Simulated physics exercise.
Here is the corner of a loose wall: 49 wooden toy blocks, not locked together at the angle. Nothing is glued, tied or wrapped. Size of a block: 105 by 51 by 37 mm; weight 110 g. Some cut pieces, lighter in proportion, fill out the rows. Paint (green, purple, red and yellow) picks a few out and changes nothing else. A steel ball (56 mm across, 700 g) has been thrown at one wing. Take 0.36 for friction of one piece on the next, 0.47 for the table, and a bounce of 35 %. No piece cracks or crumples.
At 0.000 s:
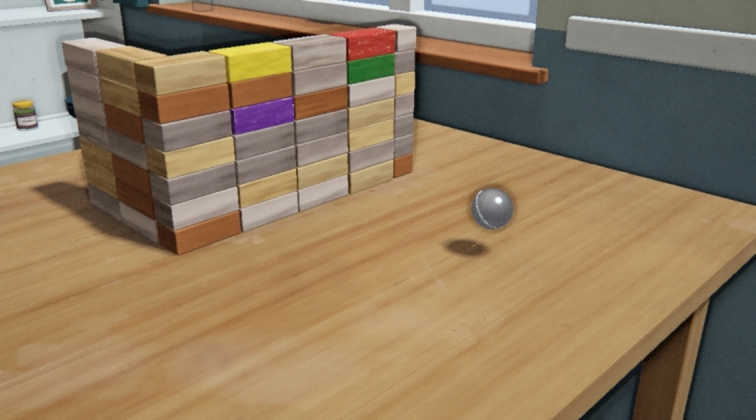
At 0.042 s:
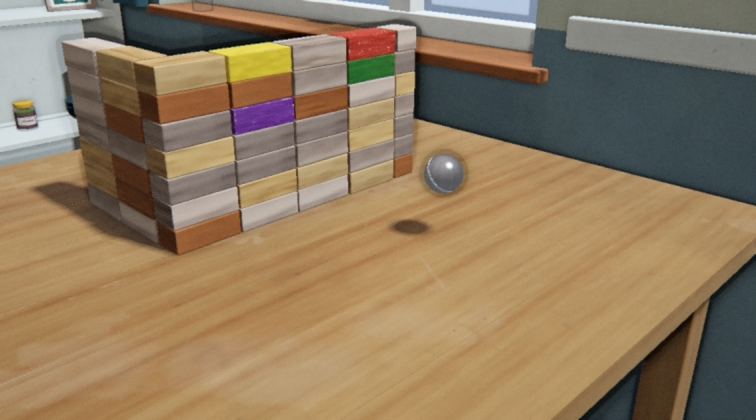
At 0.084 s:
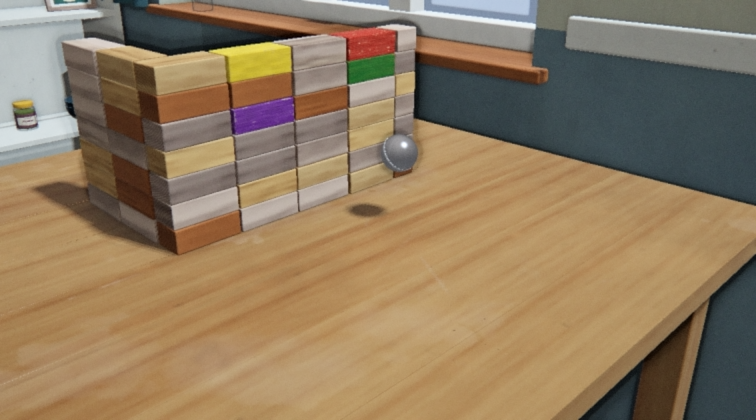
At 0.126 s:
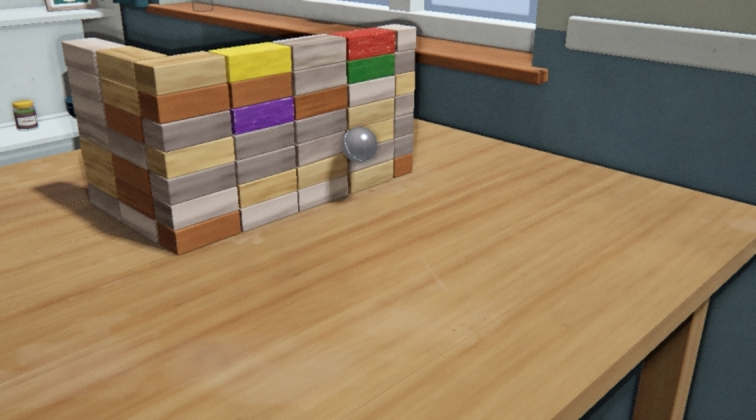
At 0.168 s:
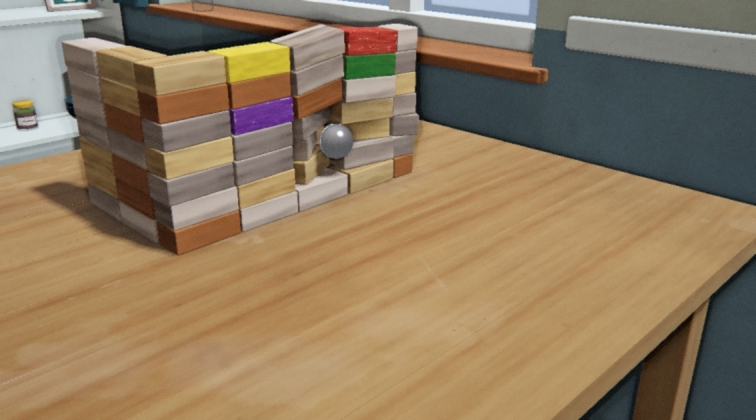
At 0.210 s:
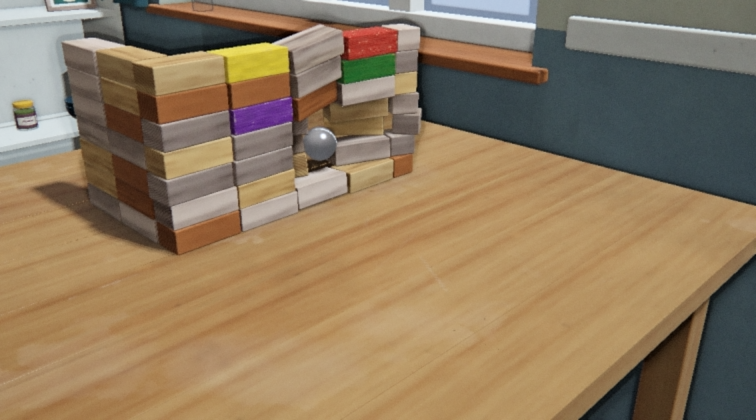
On a wooden tabletop, a steel ball flies leftward through the air toward a corner-shaped wall of stacked toy blocks, strikes its right wing, and pushes in among the blocks, shifting and tilting several around it.
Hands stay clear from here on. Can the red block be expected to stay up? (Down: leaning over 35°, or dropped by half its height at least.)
In the end the red block drops.
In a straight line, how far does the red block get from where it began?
Roughly 22 cm away.
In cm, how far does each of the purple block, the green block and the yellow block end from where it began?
Purple 0, green 18, yellow 0.
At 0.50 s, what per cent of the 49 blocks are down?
By then 25 per cent.
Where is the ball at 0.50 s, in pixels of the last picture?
At about (264, 153).
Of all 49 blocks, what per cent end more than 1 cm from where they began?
35 per cent.
Around 0.32 s, ball still moving; 10 of the 49 blocks down; red block tipped 42°, 31 mm lower; green block tipped 42°, 32 mm lower.
Around 0.50 s, ball still moving; 12 of the 49 blocks down; red block tipped 29°, 16 cm lower; green block tipped 39°, 13 cm lower.
Finally (1.9 s), ball rolling away; 12 of the 49 blocks down; red block tipped 21°, 20 cm lower; green block tipped 45°, 16 cm lower; yellow block displaced 6 mm. Seen by the last camera, middles, red block near (377, 178), green block near (344, 153).
